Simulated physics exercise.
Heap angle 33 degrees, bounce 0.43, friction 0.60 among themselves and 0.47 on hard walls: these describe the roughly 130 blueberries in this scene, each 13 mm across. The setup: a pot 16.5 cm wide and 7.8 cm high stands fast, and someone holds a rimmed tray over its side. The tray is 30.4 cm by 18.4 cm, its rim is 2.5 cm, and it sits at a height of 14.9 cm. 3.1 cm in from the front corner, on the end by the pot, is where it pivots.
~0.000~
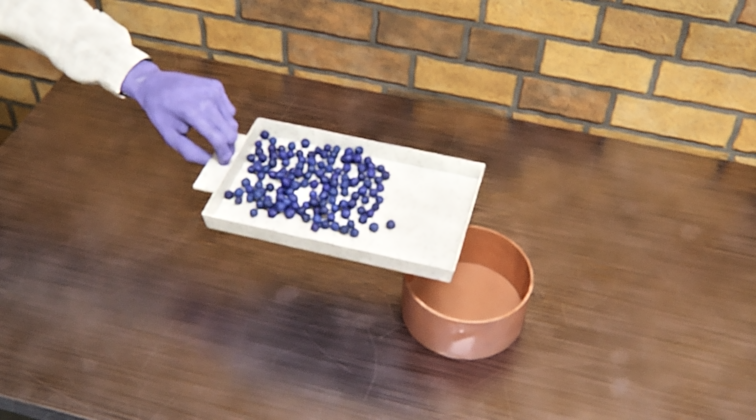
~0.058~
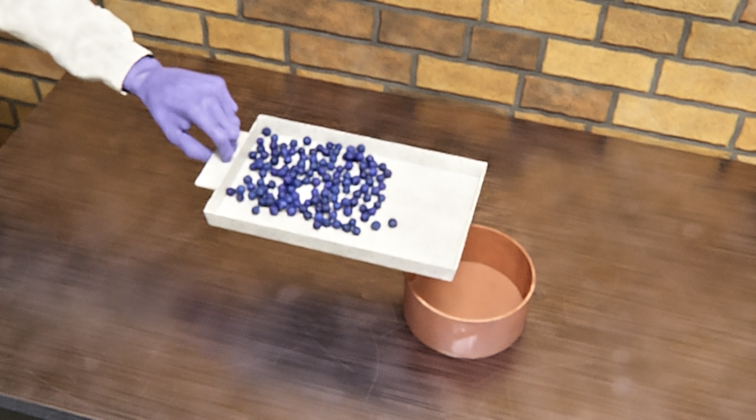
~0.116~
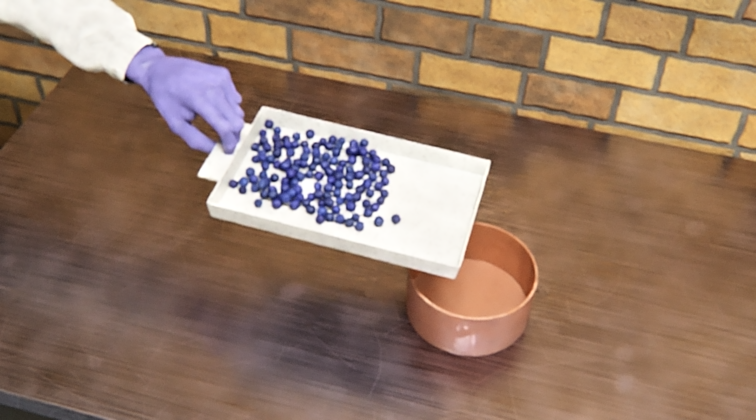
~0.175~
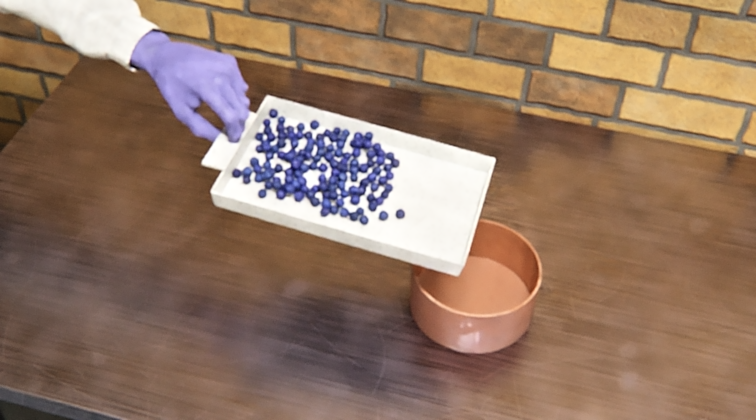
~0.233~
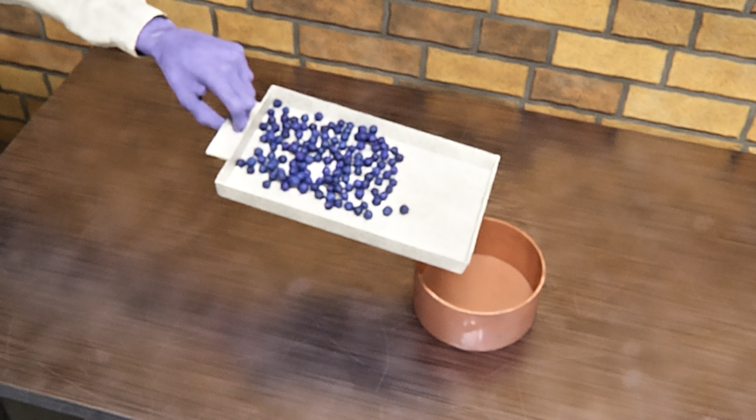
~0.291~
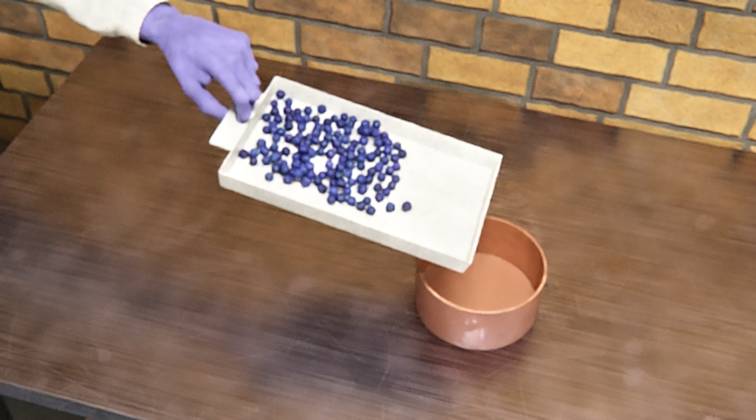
At the start, a purple-gloved hand holds a white rimmed tray of blueberries nearly level, its right end over the side of a copper-coloured pot on a dark wooden table. The hand then raises the left end, gradually tilting the tray down toward the right, while the berries stay clustered at the left.
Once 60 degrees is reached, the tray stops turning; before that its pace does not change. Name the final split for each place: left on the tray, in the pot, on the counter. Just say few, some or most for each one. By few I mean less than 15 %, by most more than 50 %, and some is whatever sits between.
I would say left on the tray most, pot few, counter few.
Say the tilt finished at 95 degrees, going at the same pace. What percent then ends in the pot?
Near 70 %, then.
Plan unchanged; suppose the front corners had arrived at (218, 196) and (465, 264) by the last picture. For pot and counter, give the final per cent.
Pot 0 % / counter 0 %.
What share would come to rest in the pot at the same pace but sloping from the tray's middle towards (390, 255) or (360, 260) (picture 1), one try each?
Around 0 % for the first direction, around 0 % for the second.
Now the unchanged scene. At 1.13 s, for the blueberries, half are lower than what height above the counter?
Around 20 cm up.
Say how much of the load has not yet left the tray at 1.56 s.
Roughly 100 percent of the load, I'd say.
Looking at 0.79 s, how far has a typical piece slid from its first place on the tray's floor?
Around 12 centimetres.
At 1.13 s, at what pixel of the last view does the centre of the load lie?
The middle of the load should be near (458, 183) then.
After 0.79 s, tilt 34 degrees; the tray holds 100 %, the pot 0 %.
After 1.13 s, tilt 50 degrees; the tray holds 100 %, the pot 0 %.
After 1.56 s, tilt 60 degrees; the tray holds 100 %, the pot 0 %.
At rest (1.9 s), tray 100 %, pot 0 %, counter 0 %.
